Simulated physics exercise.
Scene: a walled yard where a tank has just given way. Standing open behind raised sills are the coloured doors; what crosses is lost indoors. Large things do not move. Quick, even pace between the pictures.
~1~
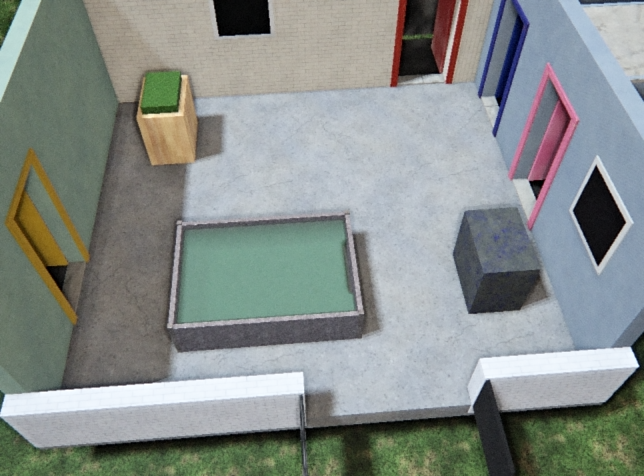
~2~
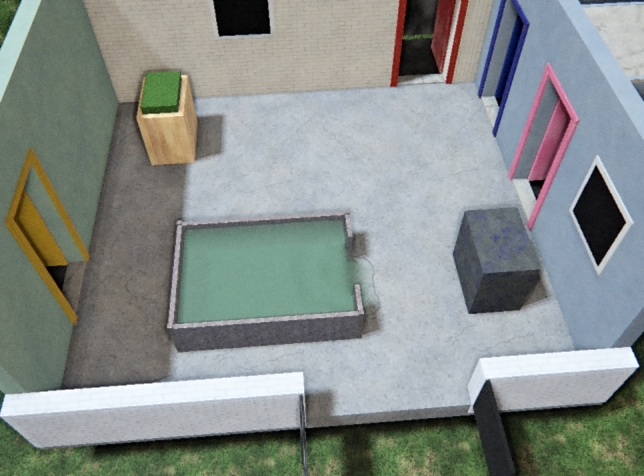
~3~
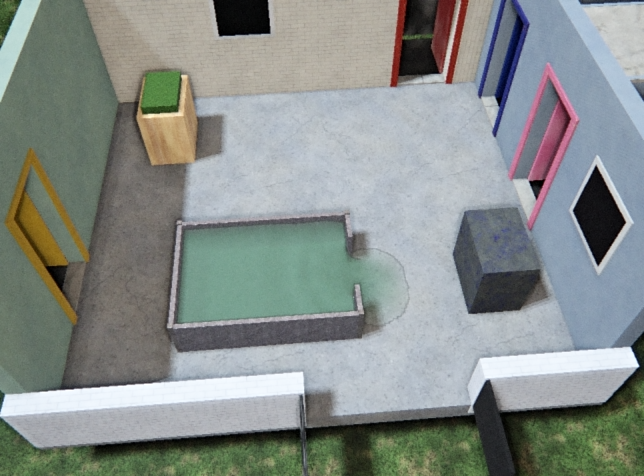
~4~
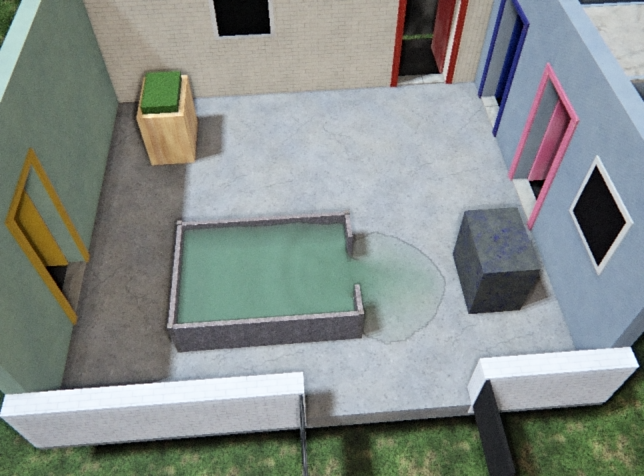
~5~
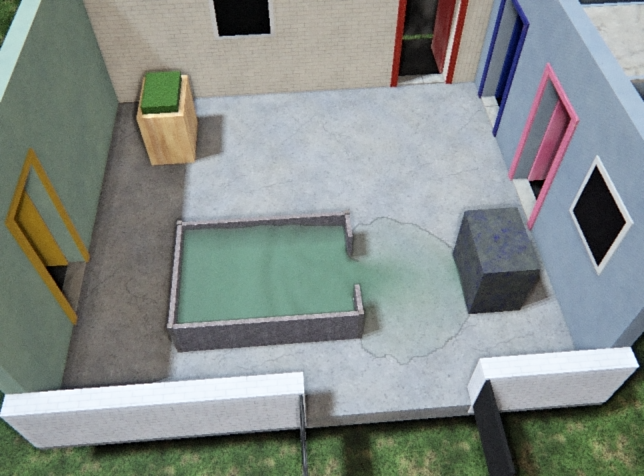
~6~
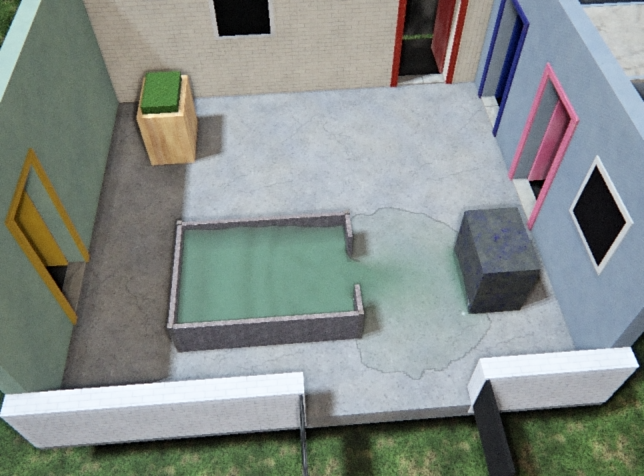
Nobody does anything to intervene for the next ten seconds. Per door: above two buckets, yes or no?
Red door yes. Pink door yes. Blue door yes. Yellow door no.
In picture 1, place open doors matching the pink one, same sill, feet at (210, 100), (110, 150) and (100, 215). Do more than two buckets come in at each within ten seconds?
Note: Door one undershoots; door two undershoots; door three undershoots.
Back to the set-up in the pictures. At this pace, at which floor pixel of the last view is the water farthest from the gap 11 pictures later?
My estimate: Roughly (488, 116).
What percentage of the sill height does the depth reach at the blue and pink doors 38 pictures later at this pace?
Estimate, in order: 200 and 190 percent.
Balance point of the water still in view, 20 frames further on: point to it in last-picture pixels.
Point: (365, 266).
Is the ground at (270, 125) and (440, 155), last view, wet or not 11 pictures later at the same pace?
Not wet, soaked.
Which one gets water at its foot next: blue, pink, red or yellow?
If you ask me, it's the door marked pink.
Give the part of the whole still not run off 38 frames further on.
I make it around 84 per cent.
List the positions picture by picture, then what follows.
In the first frame, still water in the open tank at (266, 269).
In the second frame, water pours out at (350, 279) and has run to (363, 312).
In the third frame, water pours out at (350, 279) and has run to (402, 301).
In the fourth frame, water pours out at (350, 279) and has run to (438, 287).
In the fifth frame, water pours out at (350, 279) and has run to (466, 308).
In the sixth frame, water pours out at (350, 278) and has run to a hidden place.
A moment on, water covers 15 % of the floor; the red door not reached, the pink door wet at the sill, nothing in, the blue door not reached, the yellow door not reached.
Next, water covers 25 % of the floor; the red door not reached, the pink door under two buckets in, the blue door not reached, the yellow door not reached.
Then, water covers 35 % of the floor; the red door wet at the sill, nothing in, the pink door over two buckets in, the blue door under two buckets in, the yellow door not reached.
Later, water covers 45 % of the floor; the red door over two buckets in, the pink door over two buckets in, the blue door under two buckets in, the yellow door not reached.
In the end, water covers 70 % of the floor; the red door far over two buckets in, the pink door over two buckets in, the blue door over two buckets in, the yellow door not reached.
